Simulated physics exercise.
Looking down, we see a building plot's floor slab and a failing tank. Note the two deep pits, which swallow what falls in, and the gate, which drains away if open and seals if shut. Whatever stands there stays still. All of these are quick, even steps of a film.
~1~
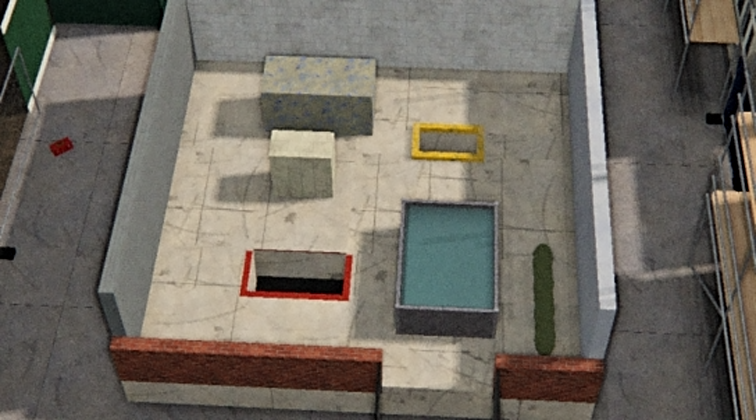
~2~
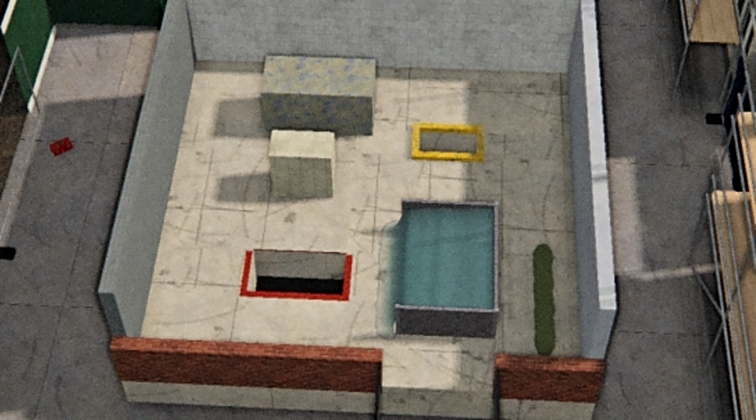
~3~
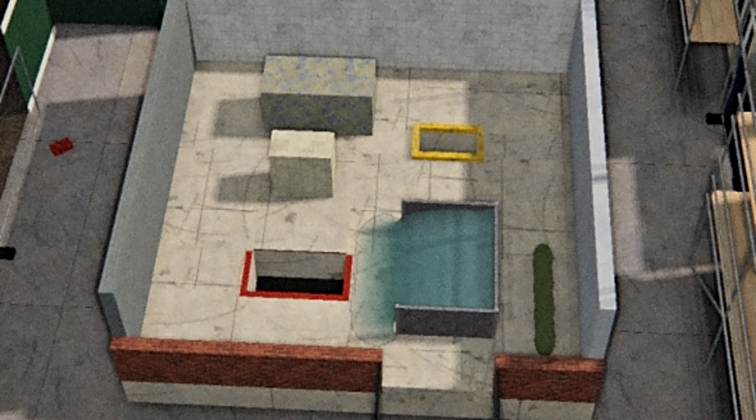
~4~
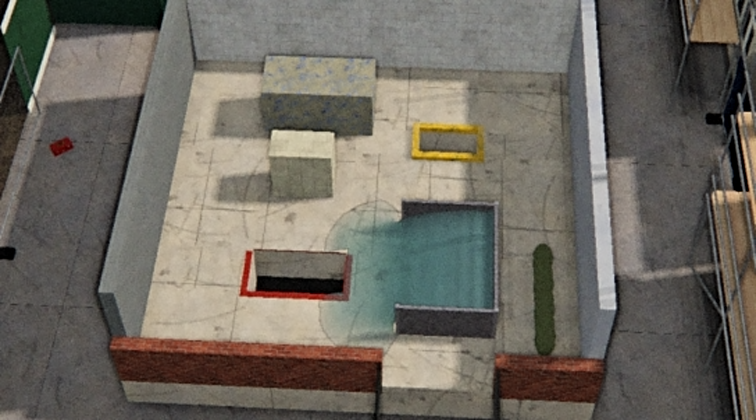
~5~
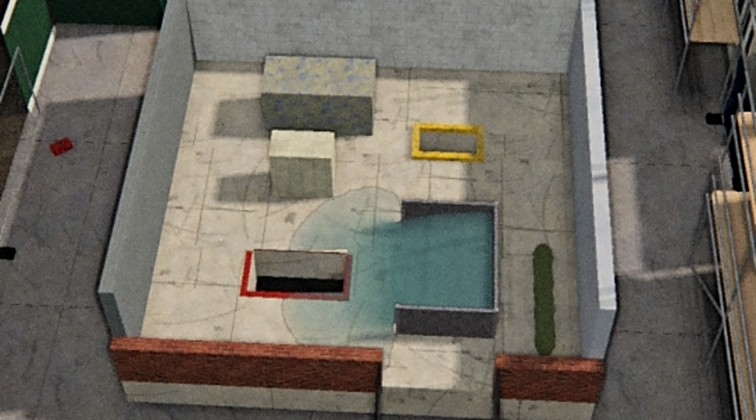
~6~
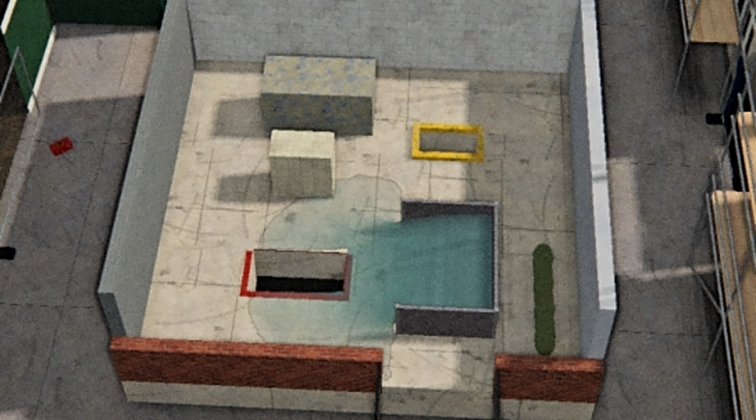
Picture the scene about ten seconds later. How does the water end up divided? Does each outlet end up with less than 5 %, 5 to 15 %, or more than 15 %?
Gate: Beneath five per cent. Yellow pit: Beneath five per cent. Red pit: Past fifteen per cent.
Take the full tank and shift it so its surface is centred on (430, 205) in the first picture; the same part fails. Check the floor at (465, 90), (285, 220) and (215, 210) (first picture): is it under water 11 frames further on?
Going through the three spots, I'd say high and dry, swamped, swamped.
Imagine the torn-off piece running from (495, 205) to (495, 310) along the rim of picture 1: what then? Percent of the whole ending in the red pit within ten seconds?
Red: 4 %.
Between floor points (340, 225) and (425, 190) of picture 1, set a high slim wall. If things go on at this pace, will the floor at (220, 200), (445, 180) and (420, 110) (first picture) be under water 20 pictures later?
Running through them in order, the first comes out taken by the flood, the second free from flooding and the last free from flooding.
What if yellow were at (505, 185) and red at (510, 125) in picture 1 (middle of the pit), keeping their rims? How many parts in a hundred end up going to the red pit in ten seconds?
Roughly 6 per cent ends up in the red pit.
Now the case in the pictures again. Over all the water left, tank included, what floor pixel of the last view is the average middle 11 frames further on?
It is near (321, 278).
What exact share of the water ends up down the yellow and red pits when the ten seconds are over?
Estimated: 0 per cent and 56 per cent respectively.
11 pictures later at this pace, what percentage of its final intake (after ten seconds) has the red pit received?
Some 55 in a hundred.
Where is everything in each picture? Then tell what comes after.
The first frame shows the tank at (448, 256) is whole and still.
In the second frame, water pours out at (402, 269) and has run to (399, 224).
In the third frame, water pours out at (402, 271) and has run to (383, 218).
In the fourth frame, water pours out at (402, 272) and has run to (348, 349).
In the fifth frame, water pours out at (402, 273) and has run to (324, 208).
In the sixth frame, water pours out at (402, 273) and has run to (255, 314).
A moment on, water covers 30 % of the floor; the gate 0 %, the yellow pit 0 %, the red pit 20 %.
Next, water covers 35 % of the floor; the gate 0 %, the yellow pit 0 %, the red pit 31 %.
Then, water covers 45 % of the floor; the gate 0 %, the yellow pit 0 %, the red pit 39 %.
Later, water covers 55 % of the floor; the gate 0 %, the yellow pit 0 %, the red pit 50 %.
In the end, water covers 70 % of the floor; the gate 1 %, the yellow pit 0 %, the red pit 57 %.
